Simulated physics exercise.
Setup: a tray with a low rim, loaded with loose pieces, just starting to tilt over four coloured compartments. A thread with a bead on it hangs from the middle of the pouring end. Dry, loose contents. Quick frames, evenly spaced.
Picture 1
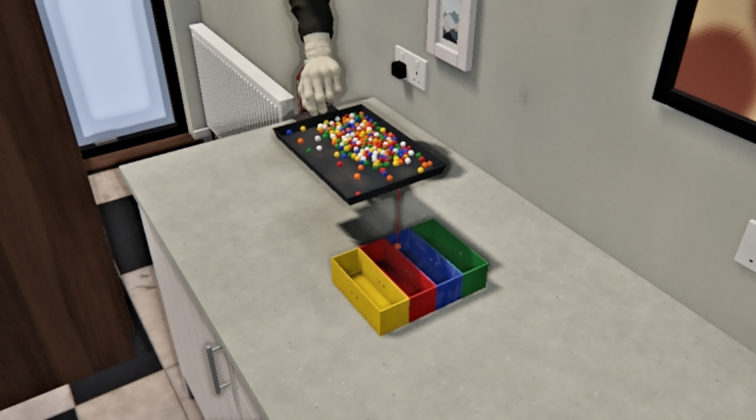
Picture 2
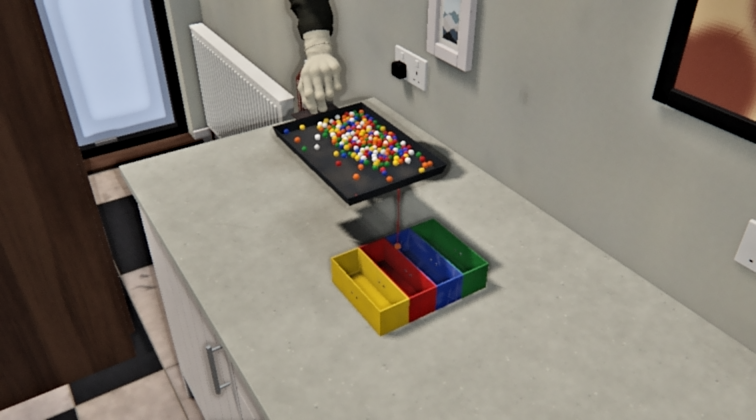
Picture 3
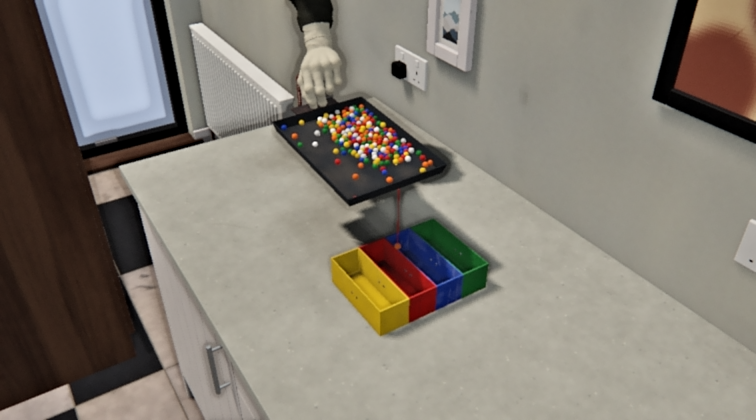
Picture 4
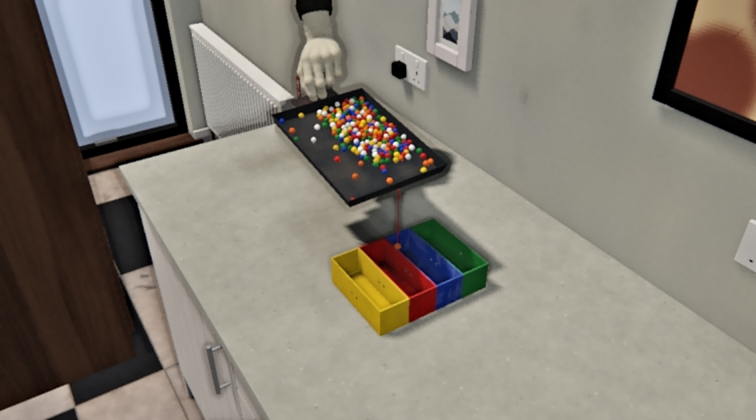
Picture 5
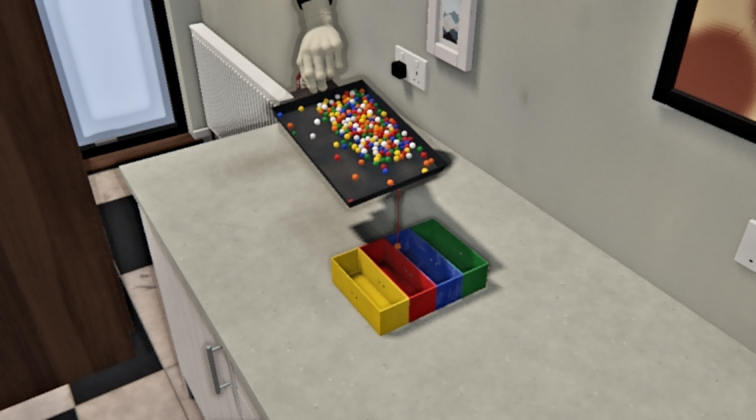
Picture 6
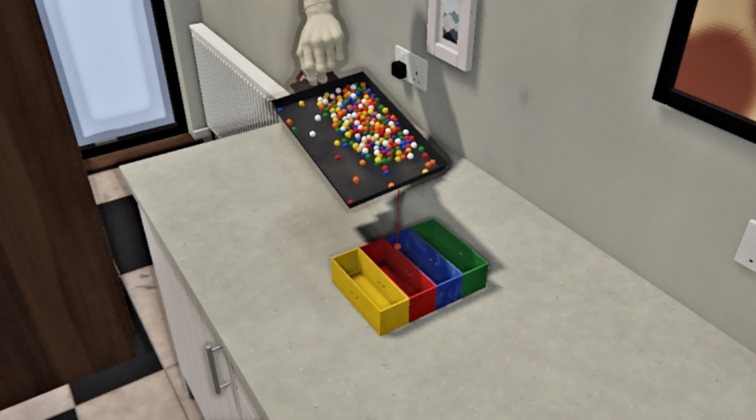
On a pale countertop, a white-gloved hand gradually tilts a black tray of colourful beads above yellow, red, blue and green compartments.
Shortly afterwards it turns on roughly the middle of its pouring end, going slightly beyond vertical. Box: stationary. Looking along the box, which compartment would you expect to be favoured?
I would expect the yellow compartment to be favoured.
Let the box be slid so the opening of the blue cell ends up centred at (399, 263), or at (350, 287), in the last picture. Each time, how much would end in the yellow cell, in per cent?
30% for the first placement, 0% for the second.
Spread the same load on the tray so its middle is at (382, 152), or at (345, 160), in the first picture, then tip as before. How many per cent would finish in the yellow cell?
Close to 50 per cent, followed by close to 50 per cent.
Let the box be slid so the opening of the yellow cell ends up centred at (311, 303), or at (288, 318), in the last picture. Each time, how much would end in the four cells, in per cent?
The first comes to 90 percent and the second to 80 percent.
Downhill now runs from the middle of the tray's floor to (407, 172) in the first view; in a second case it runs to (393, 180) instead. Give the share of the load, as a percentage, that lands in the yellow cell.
The first try gives close to 0 per cent, the second close to 10 per cent.
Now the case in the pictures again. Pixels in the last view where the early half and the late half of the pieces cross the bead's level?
Early-half point (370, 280); late-half point (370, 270).
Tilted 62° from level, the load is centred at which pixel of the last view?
I'd put the middle close to (375, 197).
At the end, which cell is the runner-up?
Ranked number two: The red one.
Just after the last frame, tray tipped steeply; roughly two thirds on the tray; about a tenth in the yellow cell; about a tenth in the red cell; just a few in the blue cell; about a tenth falling or outside the box.
A moment on, tray tipped past a quarter turn; just a few on the tray; roughly half in the yellow cell; roughly a quarter in the red cell; about a tenth in the blue cell; roughly a quarter falling or outside the box.
Further on, tray tipped past a quarter turn; roughly half in the yellow cell; roughly a quarter in the red cell; about a tenth in the blue cell; roughly a quarter falling or outside the box.
When it is over, tray tipped past a quarter turn; roughly half in the yellow cell; roughly a quarter in the red cell; about a tenth in the blue cell; not one in the green cell; roughly a quarter outside the box.
